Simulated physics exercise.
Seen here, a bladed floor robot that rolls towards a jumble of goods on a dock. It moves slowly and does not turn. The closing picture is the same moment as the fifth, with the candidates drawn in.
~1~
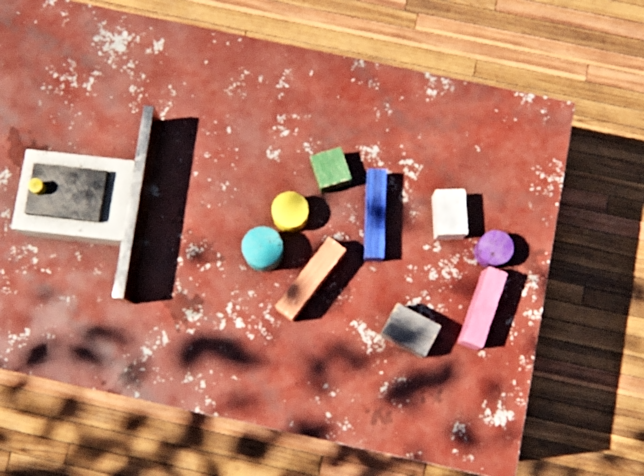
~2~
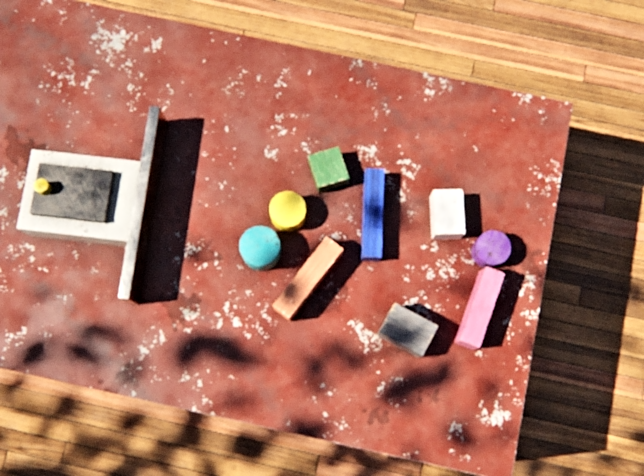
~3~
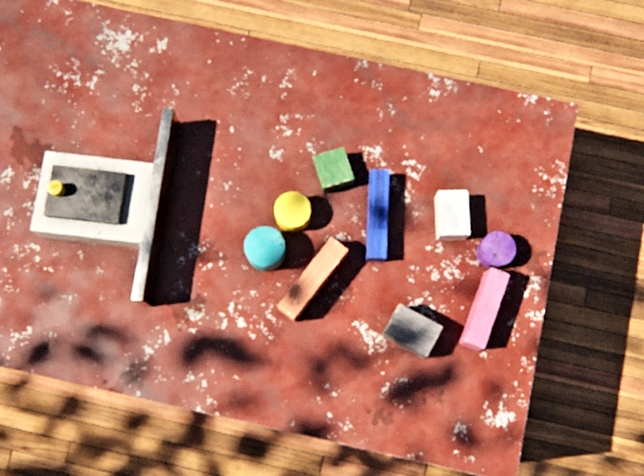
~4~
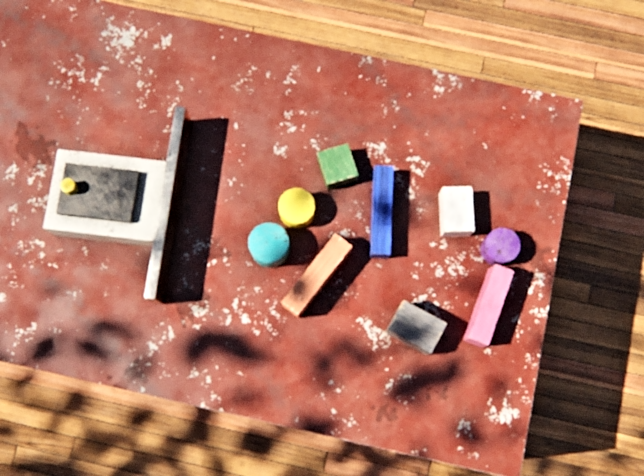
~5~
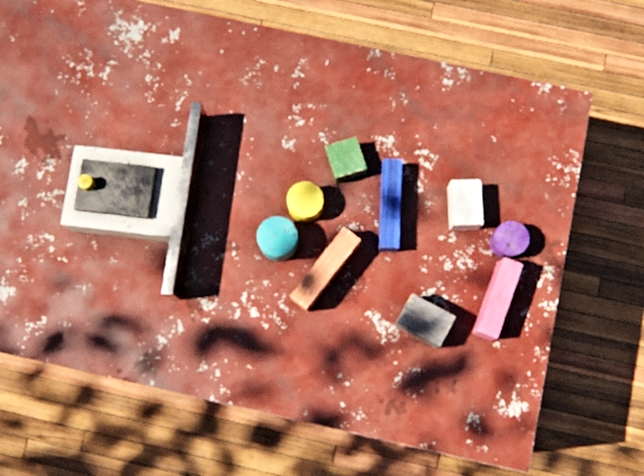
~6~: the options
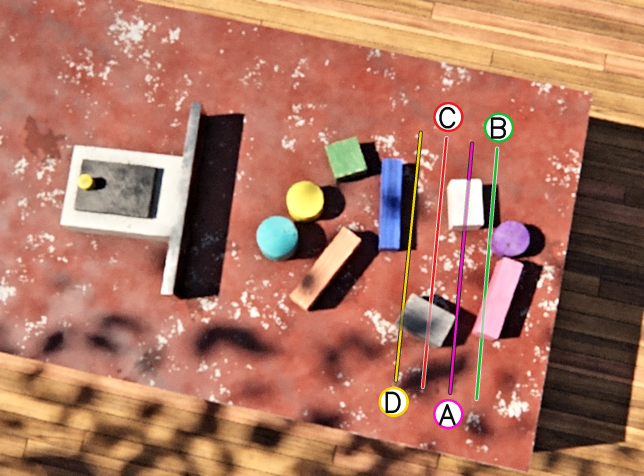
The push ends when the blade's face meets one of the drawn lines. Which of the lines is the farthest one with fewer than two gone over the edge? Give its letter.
Line B.
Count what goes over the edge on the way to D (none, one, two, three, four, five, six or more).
In all, none.
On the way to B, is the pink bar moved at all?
By then, yes.
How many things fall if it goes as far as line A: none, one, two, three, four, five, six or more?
By then, none.
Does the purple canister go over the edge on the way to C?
No.
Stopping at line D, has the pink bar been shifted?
By then, no.
On the marked copy, A at (461, 264); B at (487, 270); C at (435, 259); D at (409, 253).
With B. Early on, robot (229, 212); orange bar (330, 272); turquoise canister (315, 244).
Further on, robot (340, 236); white crate (477, 207); grey crate (449, 333).
At the end, robot (428, 255); purple canister (566, 250); white crate (563, 210); none fallen.
As for the rest, A is within the limit but short; C is within the limit but short; D is within the limit but short.
